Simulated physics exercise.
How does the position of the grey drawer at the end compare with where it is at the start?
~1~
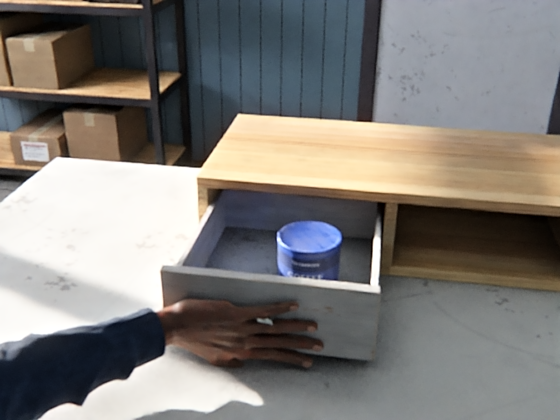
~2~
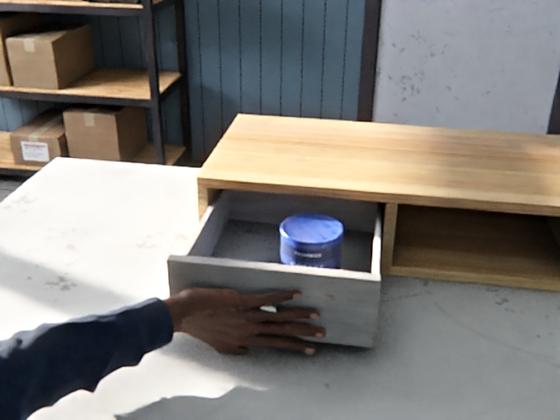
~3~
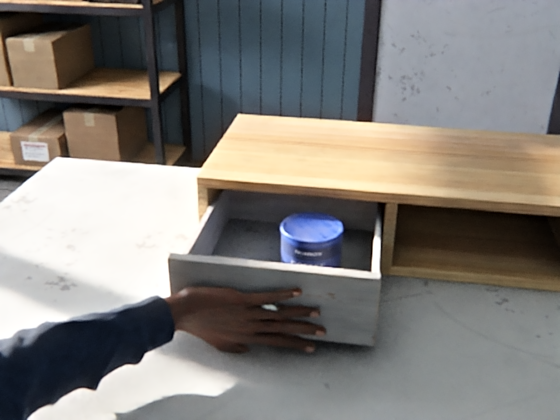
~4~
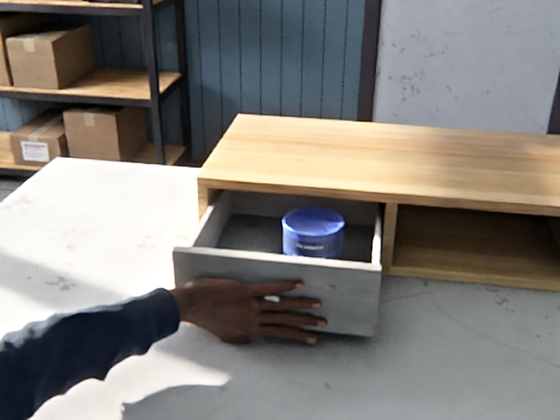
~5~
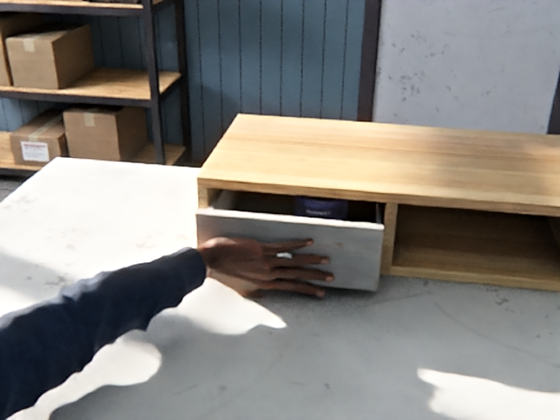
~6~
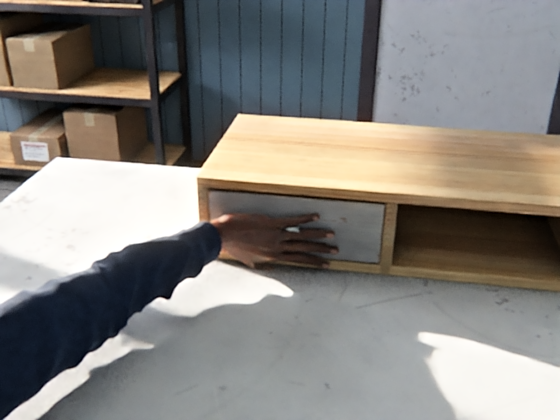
At the start the drawer sticks out from the chest over the tabletop, and by the end it is all the way in, with its front closing off the left opening. It sits higher in the view and slightly farther right than before.
